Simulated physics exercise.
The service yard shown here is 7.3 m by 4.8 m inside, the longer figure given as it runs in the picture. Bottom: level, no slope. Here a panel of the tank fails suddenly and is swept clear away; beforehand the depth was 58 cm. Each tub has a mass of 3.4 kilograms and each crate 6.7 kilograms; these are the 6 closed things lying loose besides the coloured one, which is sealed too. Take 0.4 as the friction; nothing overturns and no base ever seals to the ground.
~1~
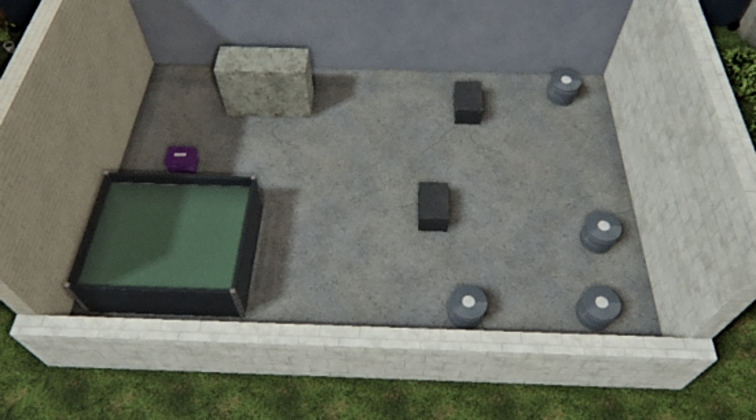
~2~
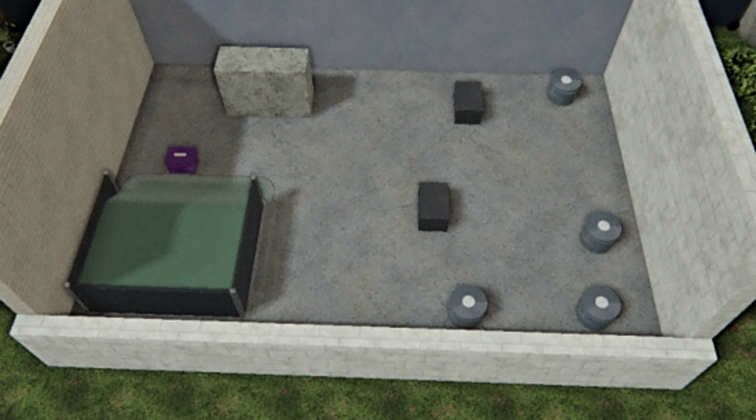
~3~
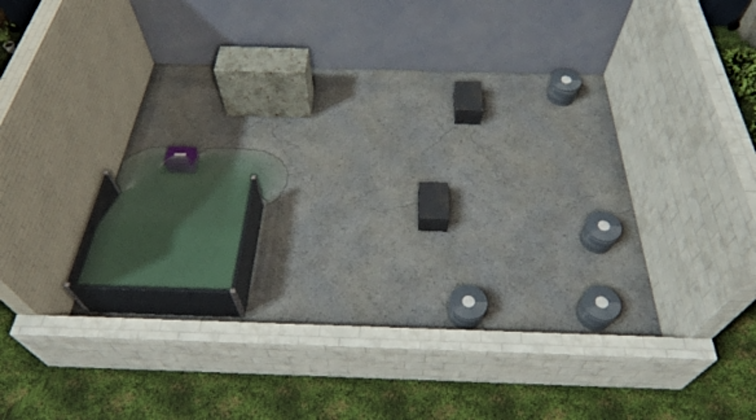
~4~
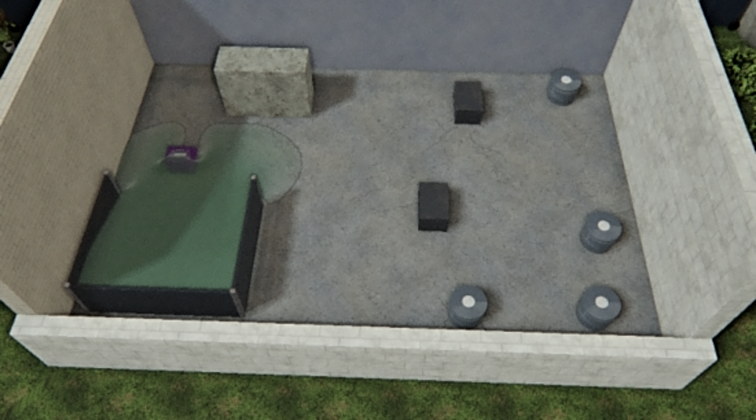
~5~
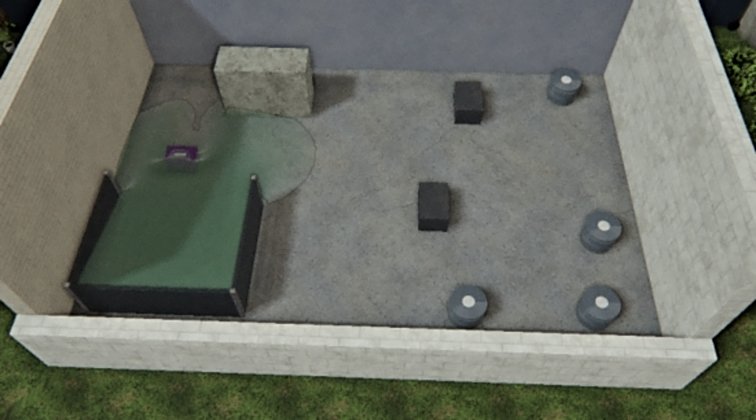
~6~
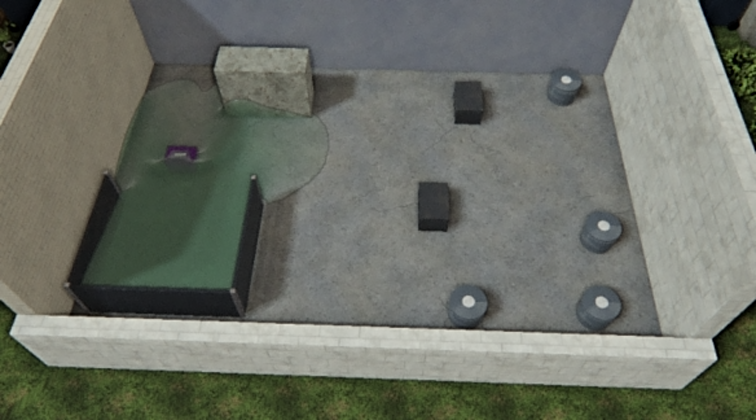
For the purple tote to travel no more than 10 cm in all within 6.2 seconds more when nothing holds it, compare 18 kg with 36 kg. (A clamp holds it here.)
Neither option works.
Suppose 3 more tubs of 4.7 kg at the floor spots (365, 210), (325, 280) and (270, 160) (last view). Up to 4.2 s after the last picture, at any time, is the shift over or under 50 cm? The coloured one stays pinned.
First one stayed within, second stayed within, third went beyond.
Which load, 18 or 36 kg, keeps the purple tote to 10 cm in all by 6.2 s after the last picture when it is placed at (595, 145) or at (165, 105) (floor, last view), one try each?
At the first place you need the bigger mass, and at the second nothing works.
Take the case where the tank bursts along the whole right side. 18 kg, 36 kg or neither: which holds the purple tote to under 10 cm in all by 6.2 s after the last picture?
Note: Low mass sufficient.
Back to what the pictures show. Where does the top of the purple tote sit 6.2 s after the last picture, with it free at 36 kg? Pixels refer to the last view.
Position estimate: Around (245, 61).
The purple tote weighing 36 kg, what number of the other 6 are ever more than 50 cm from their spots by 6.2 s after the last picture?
Result: 5.
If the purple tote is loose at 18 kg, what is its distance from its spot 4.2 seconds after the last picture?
About 250 cm off its spot.
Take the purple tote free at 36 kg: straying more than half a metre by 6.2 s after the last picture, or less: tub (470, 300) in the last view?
That one stays inside the limit.
Then, 0.6 s after the last picture the purple tote would be 194 cm from its start with 18 kg and 109 cm from its start with 36 kg; 13 cm of water round it then.
Then, 2.3 s after the last picture the purple tote would be 166 cm from its start with 18 kg and 188 cm from its start with 36 kg; 22 cm of water round it then.
Then, 4.2 s after the last picture the purple tote would be 273 cm from its start with 18 kg and 203 cm from its start with 36 kg; 8 cm of water round it then.
Then, 6.2 s after the last picture the purple tote would be 286 cm from its start with 18 kg and 203 cm from its start with 36 kg; 5 cm of water round it then.
